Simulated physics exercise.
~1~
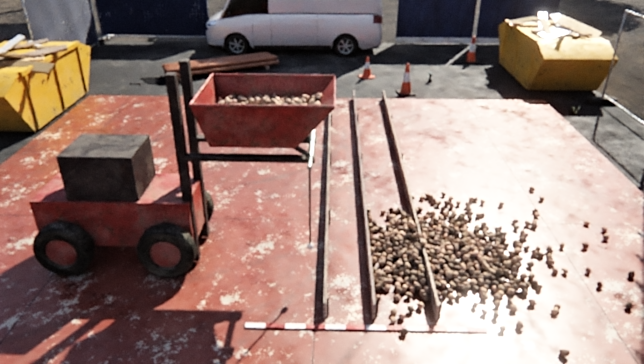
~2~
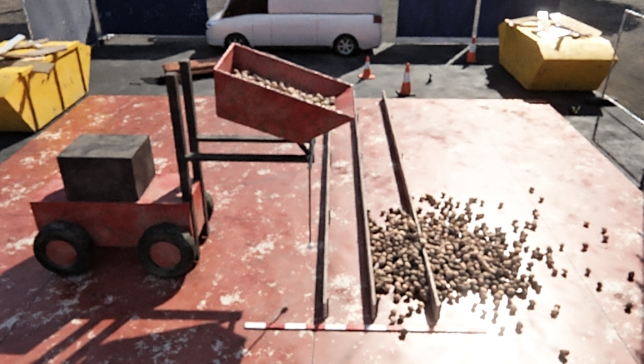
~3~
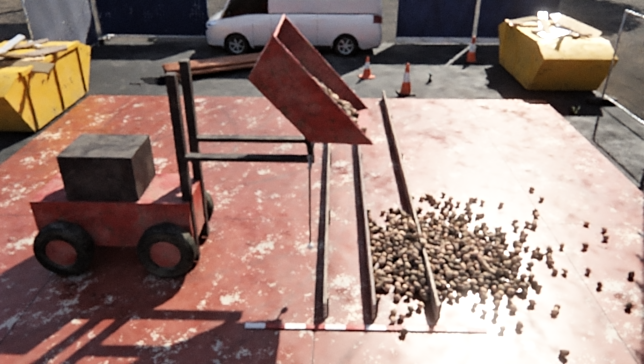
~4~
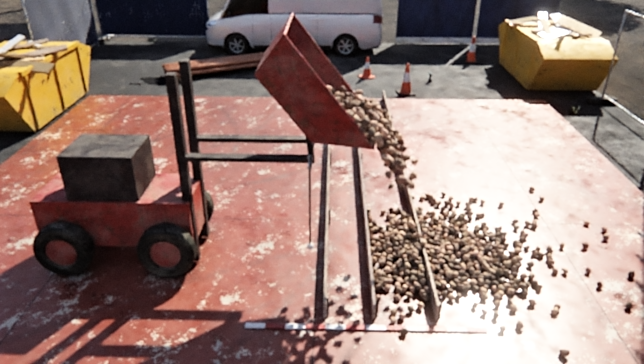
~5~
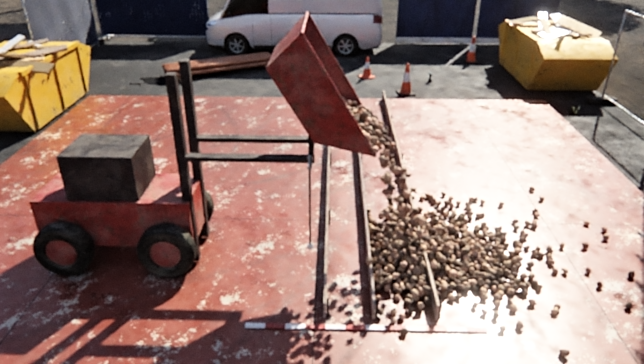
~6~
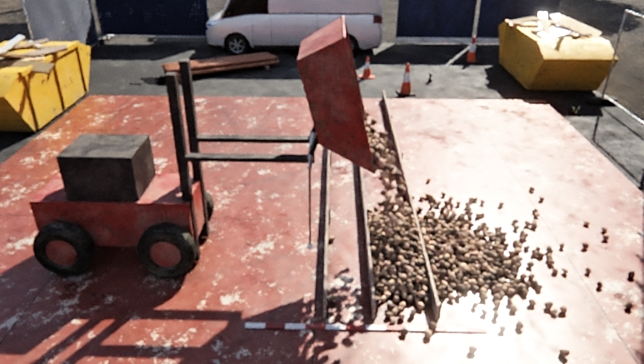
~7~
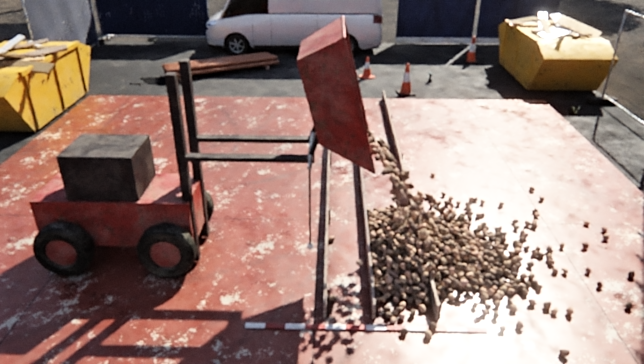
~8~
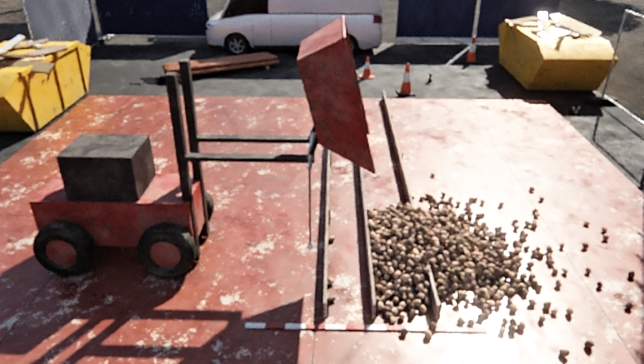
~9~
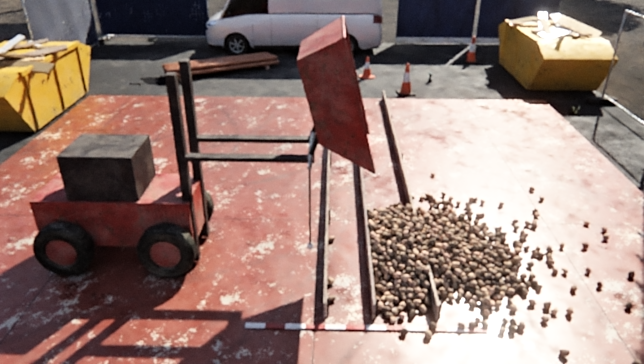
On a worn red floor, a forklift's skip tips right and empties brown stones onto a pile.
